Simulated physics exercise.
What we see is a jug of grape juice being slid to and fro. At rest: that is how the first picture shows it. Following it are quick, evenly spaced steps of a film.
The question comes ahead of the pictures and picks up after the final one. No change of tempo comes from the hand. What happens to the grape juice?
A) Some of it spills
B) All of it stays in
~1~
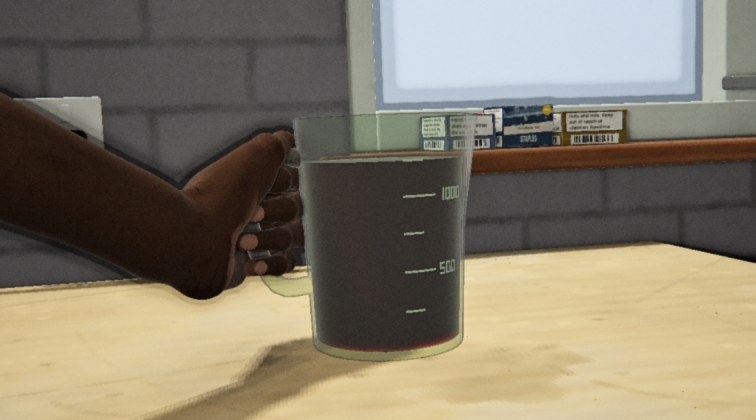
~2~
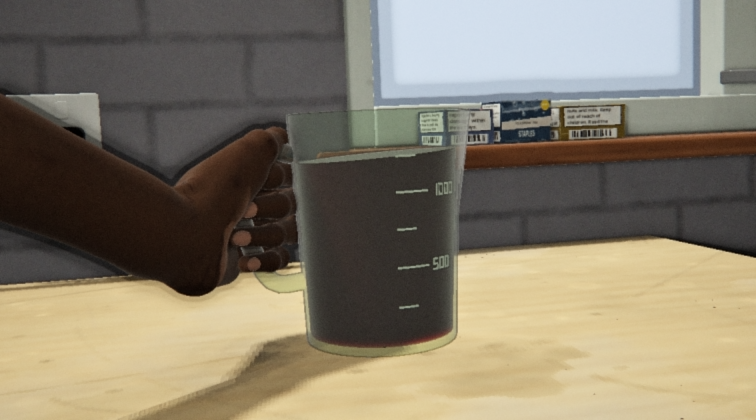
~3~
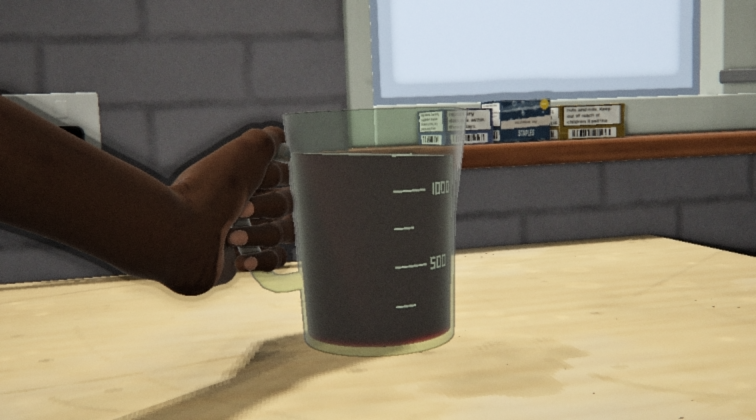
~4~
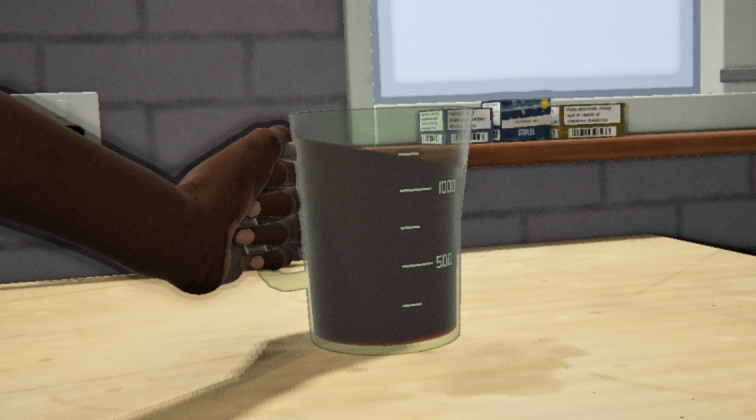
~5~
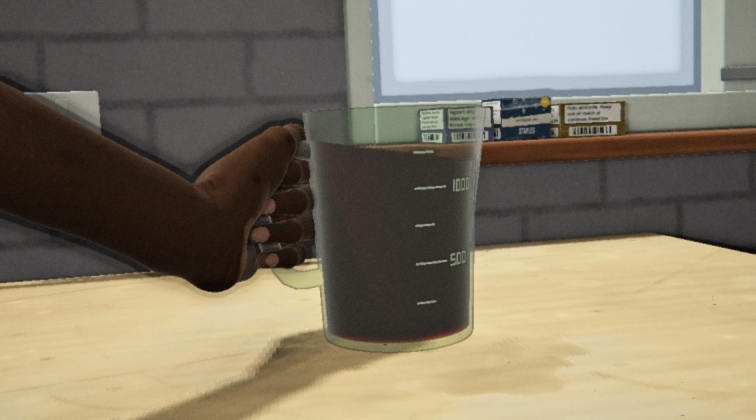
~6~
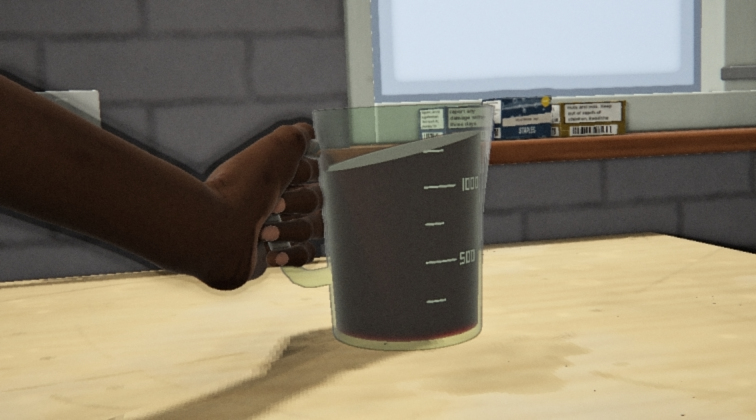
Answer: A.
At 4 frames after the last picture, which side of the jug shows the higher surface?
To the left-hand edge, I'd say.
Next, the highest wave so far goes over the rim.
Finally, the highest wave so far goes over the rim; some is on the top.
